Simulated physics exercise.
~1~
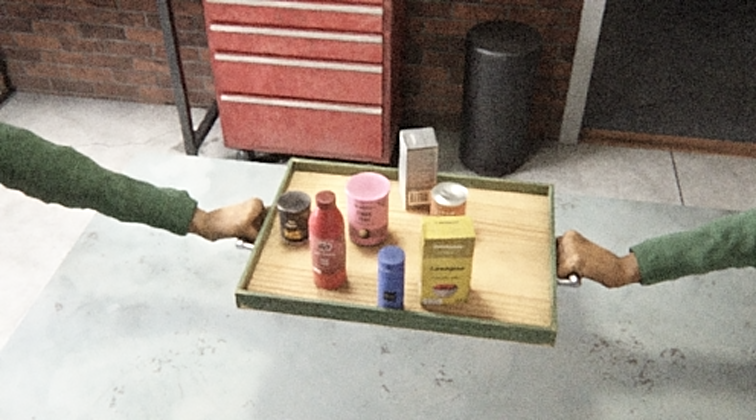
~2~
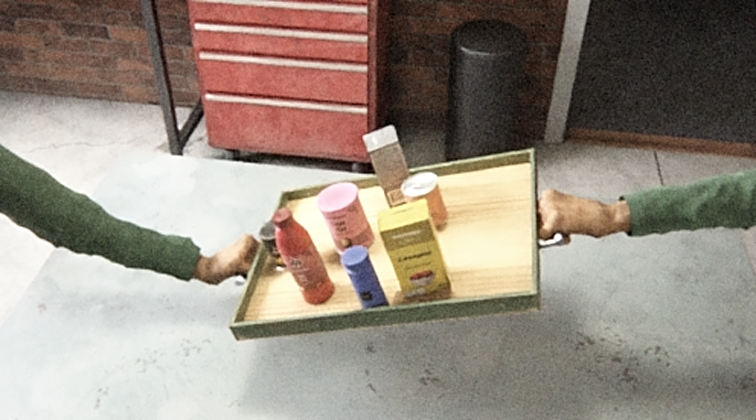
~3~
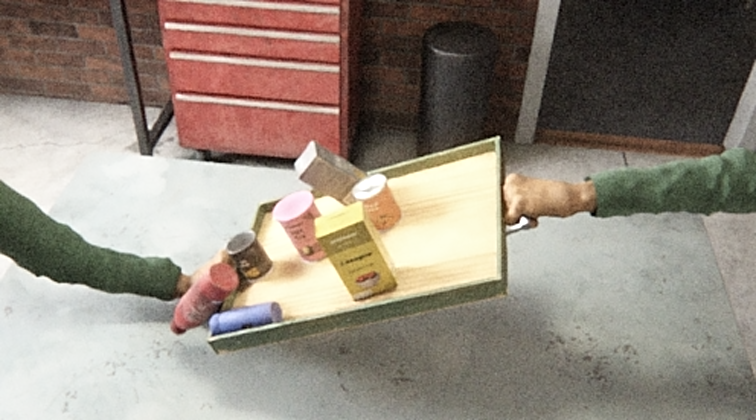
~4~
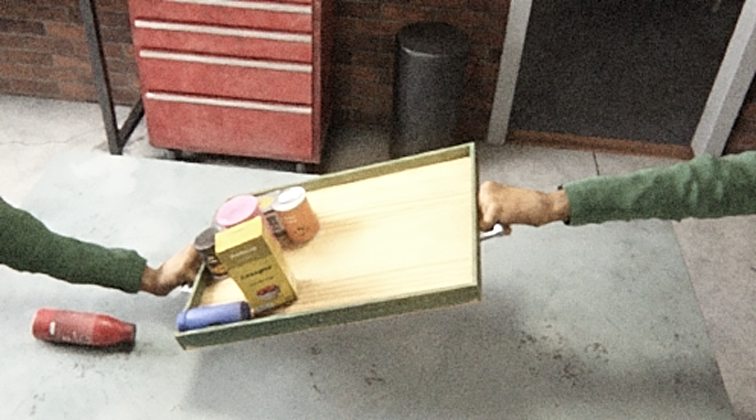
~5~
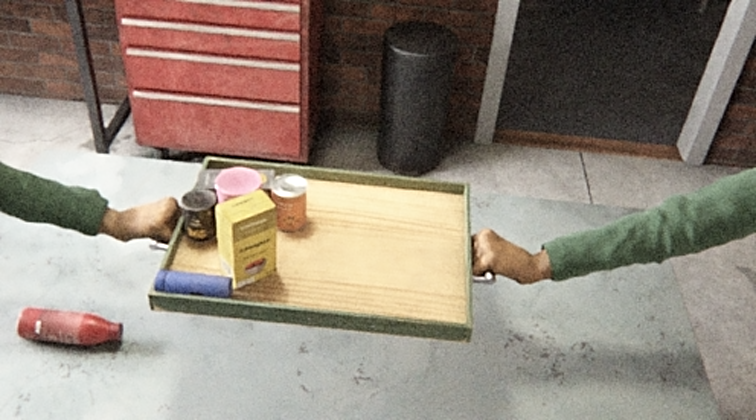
To begin with, two green-sleeved hands hold a green-rimmed wooden tray carrying seven upright tins, bottles and cartons, with a red tool chest behind. The tray tips down to the left, and the items lean and begin sliding that way. As the tilt steepens, the blue shaker falls onto its side and the red bottle topples over the left edge. The grey carton falls over too, while the others bunch up at the left end. Finally the tray levels, with the shaker and grey carton lying on it, the remaining items upright, and the red bottle lying off to the left.
